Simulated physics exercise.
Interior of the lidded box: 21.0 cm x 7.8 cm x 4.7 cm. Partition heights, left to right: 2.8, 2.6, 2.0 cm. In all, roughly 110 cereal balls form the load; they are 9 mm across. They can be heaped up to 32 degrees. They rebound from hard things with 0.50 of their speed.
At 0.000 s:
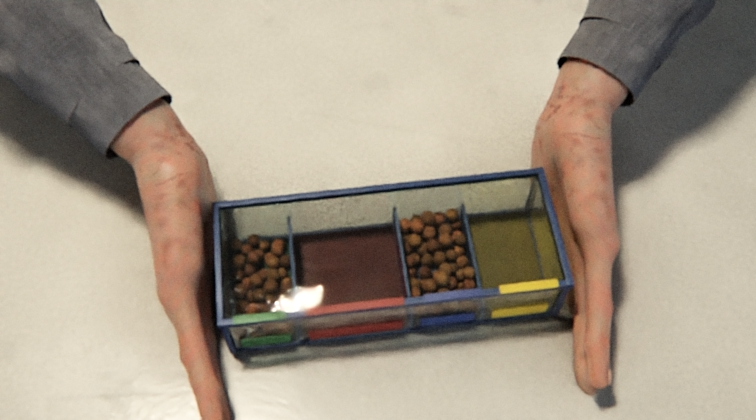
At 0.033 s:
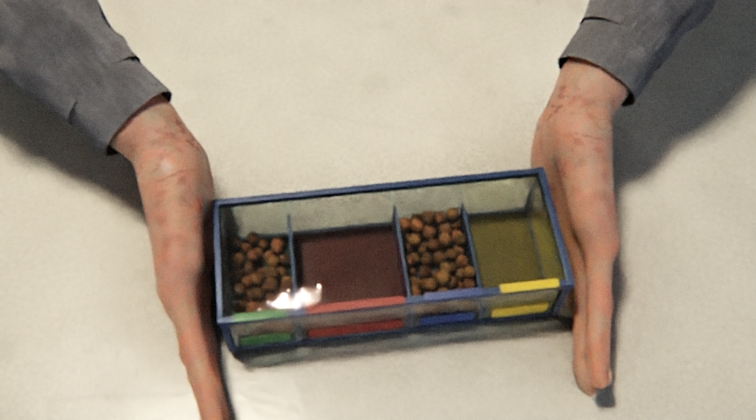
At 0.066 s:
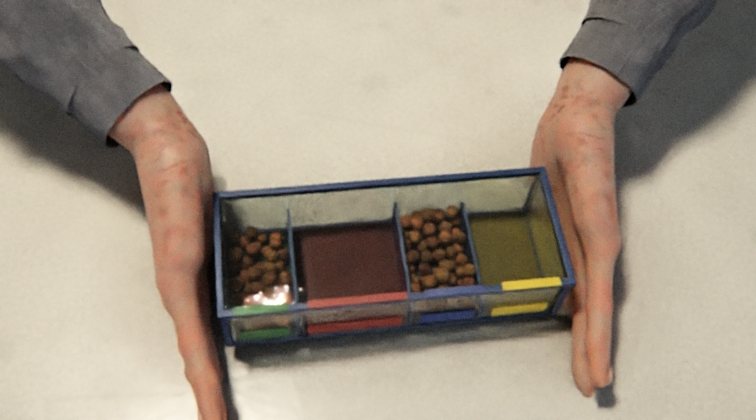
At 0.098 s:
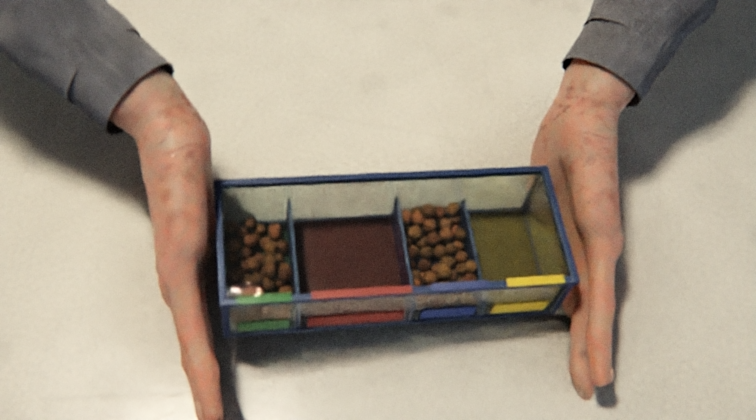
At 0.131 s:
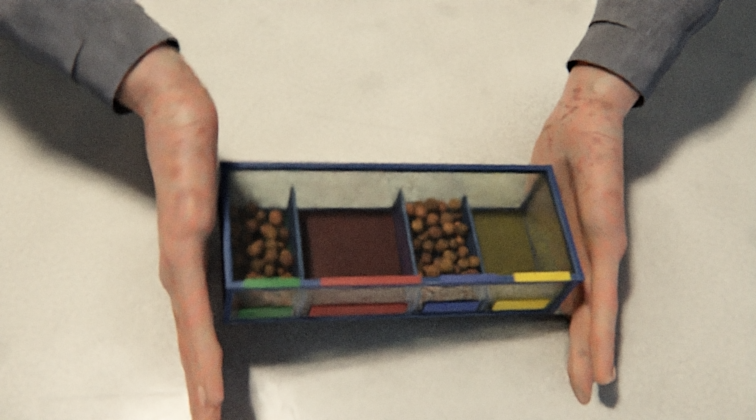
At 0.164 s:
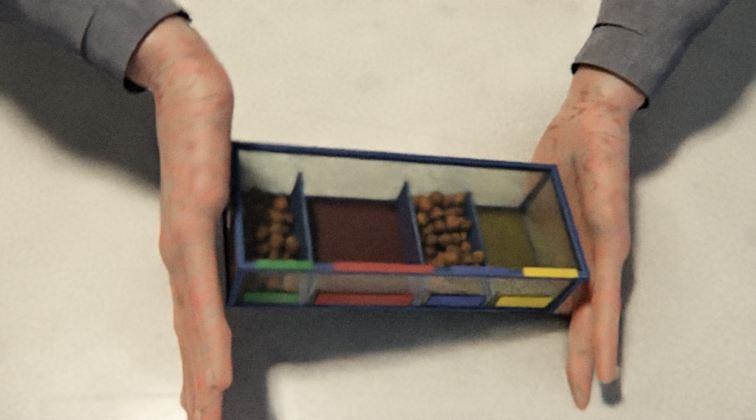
Two hands tilt a clear four-section box of brown balls, raising its left end.
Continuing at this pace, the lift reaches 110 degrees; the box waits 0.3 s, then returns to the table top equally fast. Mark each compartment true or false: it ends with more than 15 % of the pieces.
Red: False, blue: False, green: False, yellow: True.
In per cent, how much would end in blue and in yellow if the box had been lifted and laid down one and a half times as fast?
Final share: Blue 0 %, yellow 85 %.
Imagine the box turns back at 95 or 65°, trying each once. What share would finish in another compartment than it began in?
Roughly 80 percent, then roughly 10 percent.
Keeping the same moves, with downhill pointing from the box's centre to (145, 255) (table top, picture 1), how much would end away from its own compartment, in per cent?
Something like 60 in a hundred.
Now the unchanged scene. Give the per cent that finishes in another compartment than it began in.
95 %.
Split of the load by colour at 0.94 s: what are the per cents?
Red = 15, blue = 15, green = 5, yellow = 65 (per cent).
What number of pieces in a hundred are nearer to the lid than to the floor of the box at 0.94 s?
I'd put it at some 90 percent.
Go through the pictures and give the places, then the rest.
In the first picture, box tilt 0 degrees, front corners at (224, 321) and (566, 281); blue 60 %, green 40 %.
In the second picture, box tilt 1 degrees, front corners at (224, 319) and (566, 281).
In the third picture, box tilt 3 degrees, front corners at (224, 312) and (568, 280).
In the fourth picture, box tilt 7 degrees, front corners at (226, 300) and (571, 278), lowest corner right back.
In the fifth picture, box tilt 12 degrees, front corners at (233, 283) and (576, 276), lowest corner right back.
In the sixth picture, box tilt 17 degrees, front corners at (244, 264) and (582, 273), lowest corner right back; blue 60 %, green 40 %. The box's pace is about 165 degrees a second.
After 0.94 s, tilt 110 degrees; red 15 %, blue 15 %, green 5 %, yellow 65 %.
After 1.45 s, tilt 61 degrees; blue 5 %, green 5 %, yellow 95 %.
Then, at 2.03 s, tilt 0 degrees; blue 5 %, green 5 %, yellow 90 %.
In the end, at 2.3 s, red 0 %, blue 5 %, green 5 %, yellow 95 %.
